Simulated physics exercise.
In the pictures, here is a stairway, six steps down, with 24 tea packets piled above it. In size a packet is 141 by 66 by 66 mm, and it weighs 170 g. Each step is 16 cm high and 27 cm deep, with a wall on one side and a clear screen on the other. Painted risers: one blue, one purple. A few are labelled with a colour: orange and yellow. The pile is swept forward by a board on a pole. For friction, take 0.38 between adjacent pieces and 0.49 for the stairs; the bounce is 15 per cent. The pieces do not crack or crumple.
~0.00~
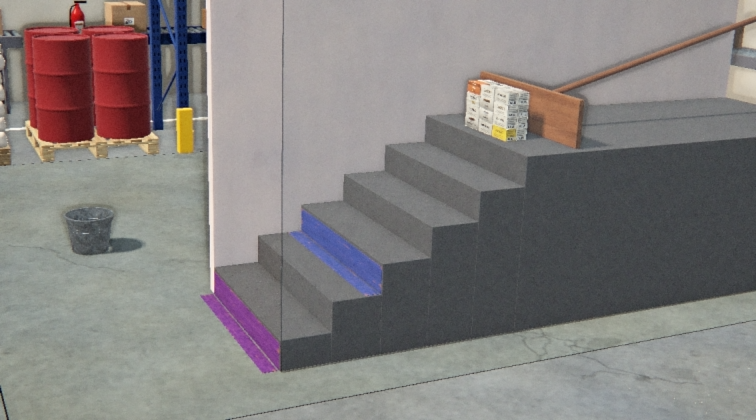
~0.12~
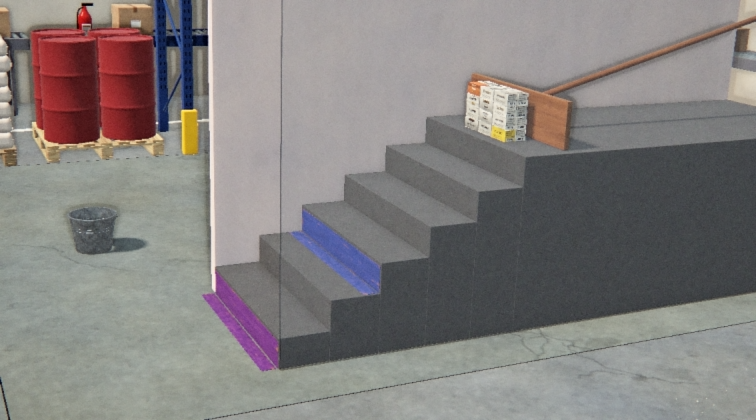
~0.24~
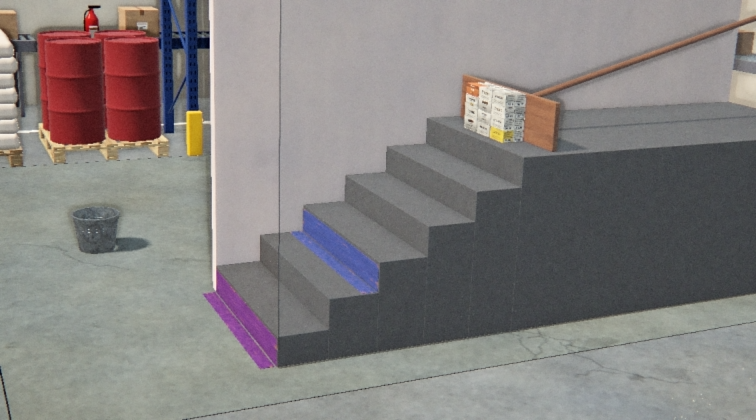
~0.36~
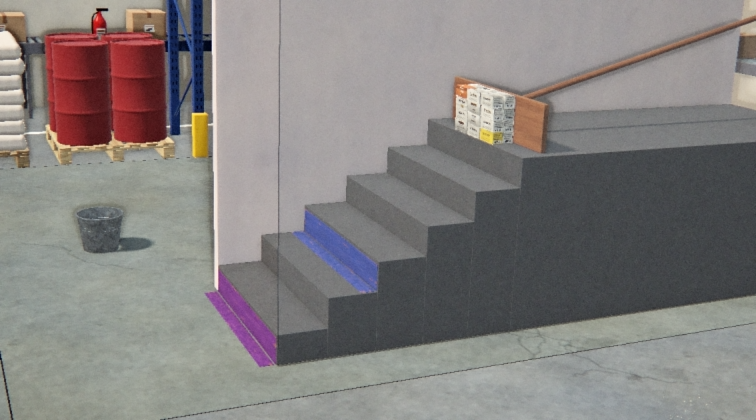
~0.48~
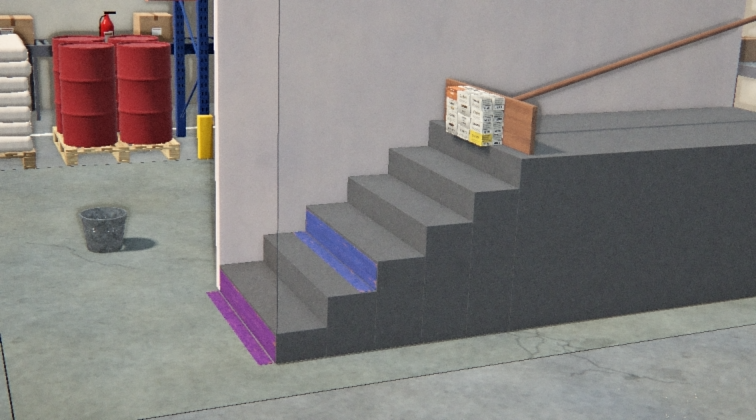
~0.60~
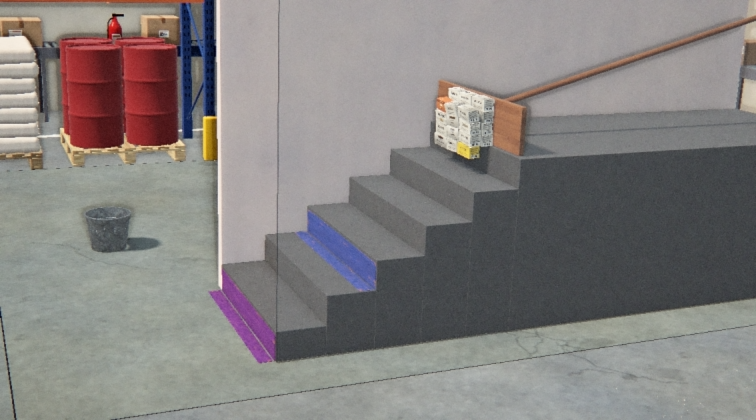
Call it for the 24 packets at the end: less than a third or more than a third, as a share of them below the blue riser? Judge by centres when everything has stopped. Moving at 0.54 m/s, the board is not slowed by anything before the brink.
I call it under a third.
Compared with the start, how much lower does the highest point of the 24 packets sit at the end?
It sits roughly 29 centimetres lower.
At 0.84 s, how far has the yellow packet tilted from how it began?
Some 15°.
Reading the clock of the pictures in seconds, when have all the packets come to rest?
At around 2.0 s.
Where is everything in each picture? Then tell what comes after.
In the first picture (places mark the middle of the side facing us; the camera moves round a little), board (581, 110) 34 cm from the edge; blue riser, near end, (364, 289); purple riser, near end, (263, 364); orange packet (474, 88); yellow packet (499, 133); nothing disturbed.
The second picture shows board (569, 112) 27 cm from the edge; orange packet (474, 89).
The third picture shows board (558, 113) 21 cm from the edge; orange packet (472, 90) shifted 7 mm; yellow packet (496, 135) shifted 6 mm; 23 disturbed, none below the blue riser.
The fourth picture shows board (546, 115) 14 cm from the edge; orange packet (462, 92) shifted 8 cm; yellow packet (486, 136) shifted 7 cm; 24 disturbed, none below the blue riser.
The fifth picture shows board (535, 116) 8 cm from the edge; orange packet (452, 94) shifted 14 cm; yellow packet (475, 138) shifted 14 cm; 24 disturbed, none below the blue riser.
The sixth picture shows board (524, 118) 16 mm from the edge; blue riser, near end, (360, 285); purple riser, near end, (260, 355); orange packet (441, 106) leaning 6°, 59 mm lower; yellow packet (463, 151) leaning 4°, 6 cm lower; steepest lean 16°, the packet at (450, 110); 24 disturbed, none below the blue riser.
After 0.68 s, none of the 24 packets below the blue riser, 24 disturbed; orange packet 16 cm lower; yellow packet 16 cm lower.
After 0.84 s, none of the 24 packets below the blue riser, 24 disturbed; orange packet leaning 23°, 17 cm lower; yellow packet leaning 15°, 15 cm lower.
After 1.10 s, none of the 24 packets below the blue riser, 24 disturbed; orange packet on its side; yellow packet leaning 66°, 15 cm lower.
After 1.46 s, 1 of the 24 packets below the blue riser; yellow packet on its side; orange packet leaning 52°, 63 cm lower.
At rest (2.4 s), 1 of the 24 packets below the blue riser; orange packet on its side; yellow packet on its side. That is 4 per cent. As the last picture would show them, middles, orange packet near (329, 215), yellow packet near (450, 168).
